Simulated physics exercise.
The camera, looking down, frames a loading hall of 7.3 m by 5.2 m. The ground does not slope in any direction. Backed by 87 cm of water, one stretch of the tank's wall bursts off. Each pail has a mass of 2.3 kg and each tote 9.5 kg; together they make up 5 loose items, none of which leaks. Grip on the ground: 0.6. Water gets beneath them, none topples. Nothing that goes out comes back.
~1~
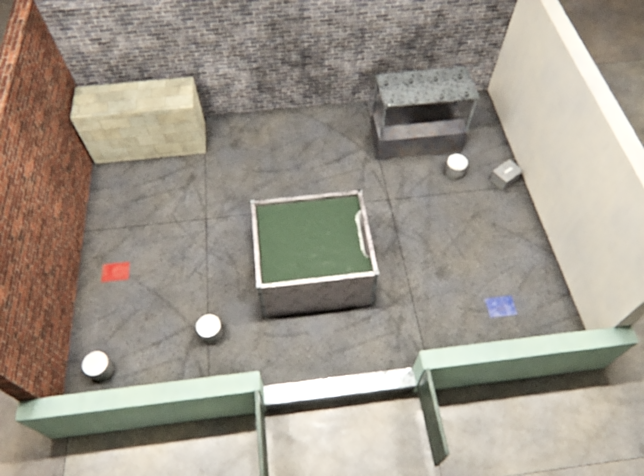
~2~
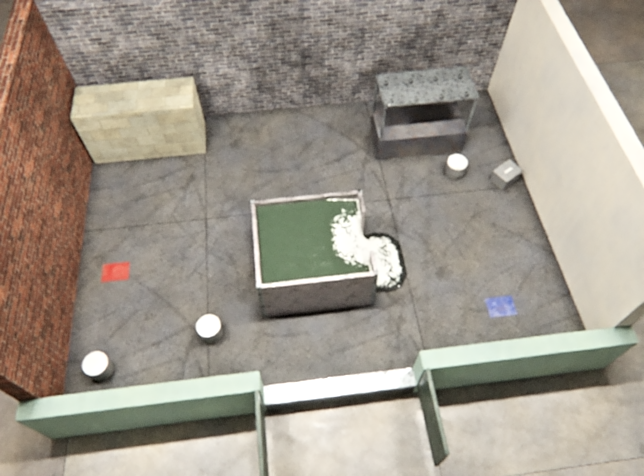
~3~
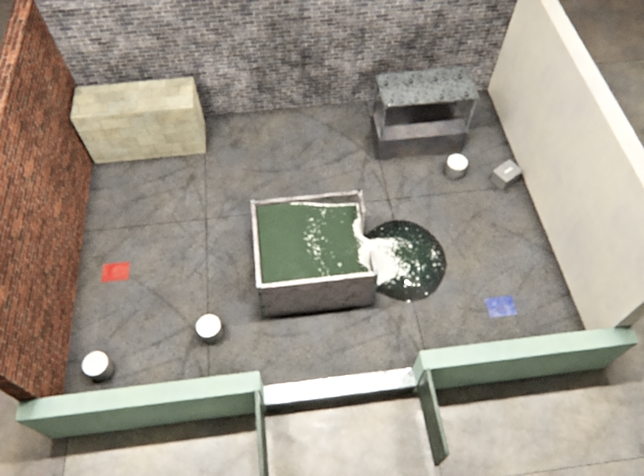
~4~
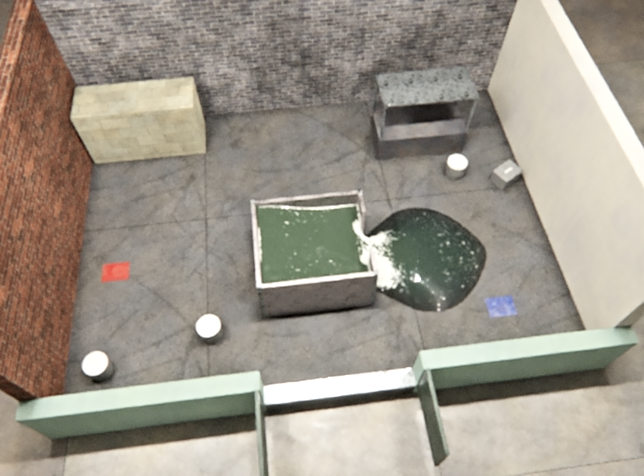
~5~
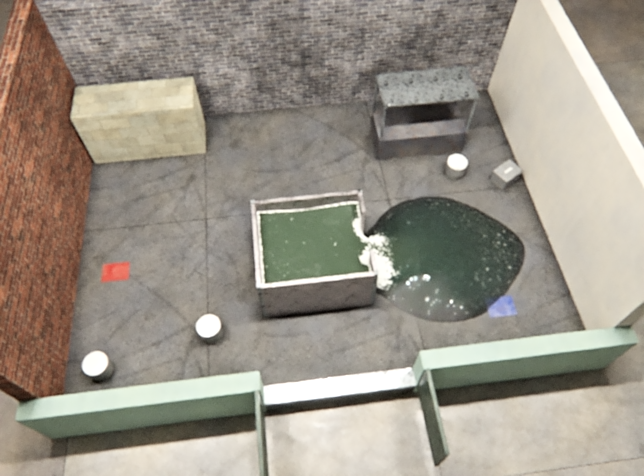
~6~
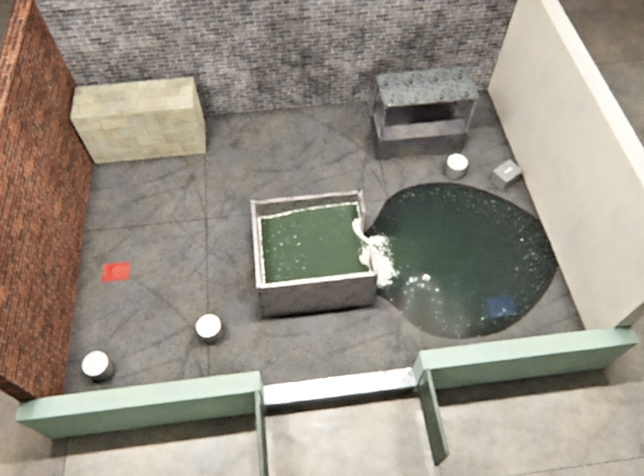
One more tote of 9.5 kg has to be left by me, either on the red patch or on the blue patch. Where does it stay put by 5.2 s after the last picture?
The red patch.
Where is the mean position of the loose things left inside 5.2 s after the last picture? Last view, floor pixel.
It sits at about (232, 234).
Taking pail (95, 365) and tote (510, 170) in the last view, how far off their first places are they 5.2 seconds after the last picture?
The one named first has moved 0 cm, the other 350 cm.
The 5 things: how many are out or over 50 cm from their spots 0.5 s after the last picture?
I make it 0.
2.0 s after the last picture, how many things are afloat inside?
Count: 2.
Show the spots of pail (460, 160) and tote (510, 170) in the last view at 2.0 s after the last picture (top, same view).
First near (427, 88), second near (468, 90).
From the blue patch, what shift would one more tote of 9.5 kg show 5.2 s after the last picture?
About 150 cm.
Then, 0.5 s after the last picture on red it would be 0 cm off in 0 cm of water; on blue it would be 36 cm off in 6 cm of water.
Then, 2.0 s after the last picture on red it would be 0 cm off in 0 cm of water; on blue it would be 16 cm off in 19 cm of water.
Then, 3.4 s after the last picture on red it would be 0 cm off in 0 cm of water; on blue it would be 56 cm off in 13 cm of water.
Then, 5.2 s after the last picture on red it would be 0 cm off in 0 cm of water; on blue it would be 170 cm off in 4 cm of water.
